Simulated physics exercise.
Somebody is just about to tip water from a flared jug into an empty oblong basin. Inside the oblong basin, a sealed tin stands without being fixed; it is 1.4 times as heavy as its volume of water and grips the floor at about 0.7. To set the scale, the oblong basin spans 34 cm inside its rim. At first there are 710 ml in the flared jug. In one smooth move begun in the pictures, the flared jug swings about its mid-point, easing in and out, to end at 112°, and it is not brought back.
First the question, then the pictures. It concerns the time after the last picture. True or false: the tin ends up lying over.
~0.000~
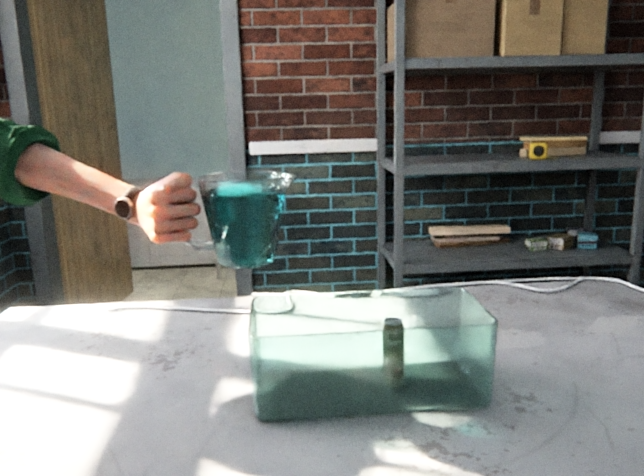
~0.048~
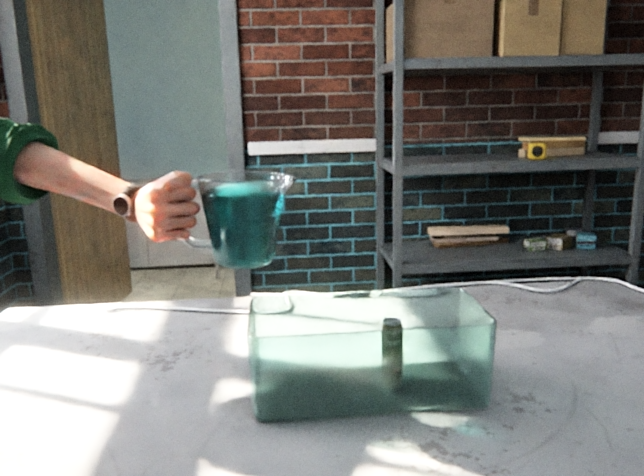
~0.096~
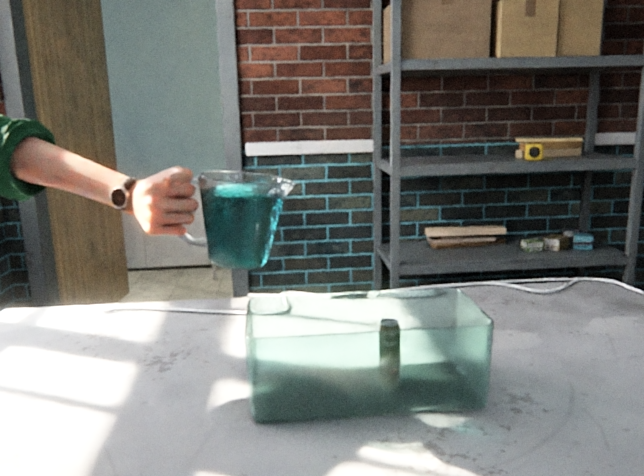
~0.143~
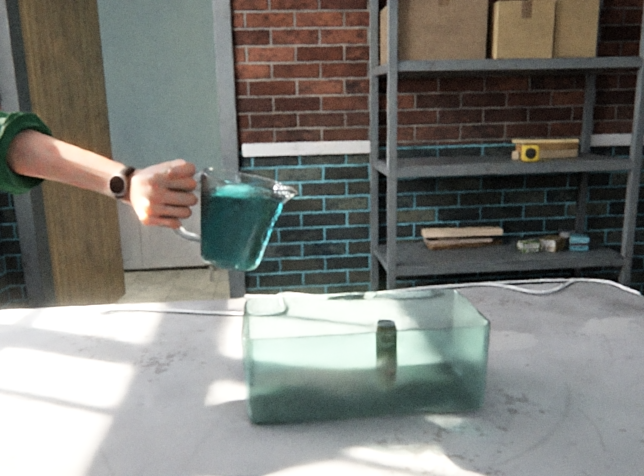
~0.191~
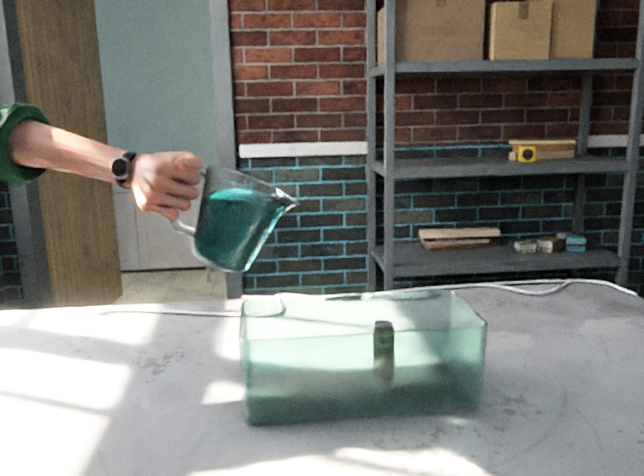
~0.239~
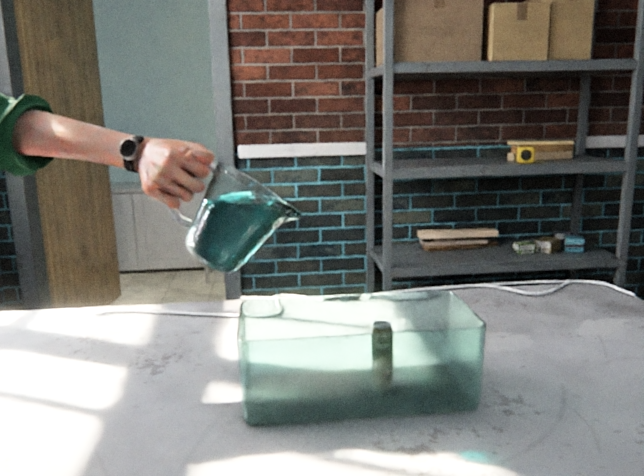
False.
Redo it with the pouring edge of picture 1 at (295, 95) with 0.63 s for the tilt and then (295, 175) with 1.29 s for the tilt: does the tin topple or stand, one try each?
The tin overturns the first time and stays vertical the second time.
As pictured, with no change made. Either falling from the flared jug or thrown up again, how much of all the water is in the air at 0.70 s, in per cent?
Close to 8 in every hundred parts.
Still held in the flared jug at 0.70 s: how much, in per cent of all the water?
Around 4 in a hundred.
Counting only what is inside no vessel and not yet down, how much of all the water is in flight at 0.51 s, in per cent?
28 %.
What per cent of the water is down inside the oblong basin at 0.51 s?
Near 32 in a hundred.
By 0.51 s the tilt is 102° and 41 per cent is still to pour; the tin stands where it began.
By 0.70 s the tilt is 112° and 4 per cent is still to pour; the tin stands where it began.
By 0.91 s the tilt is 112° and 0 per cent is still to pour; the tin stands where it began.
By 1.13 s the tilt is 112° and 0 per cent is still to pour; the tin stands where it began.
At rest the tin stands where it began.
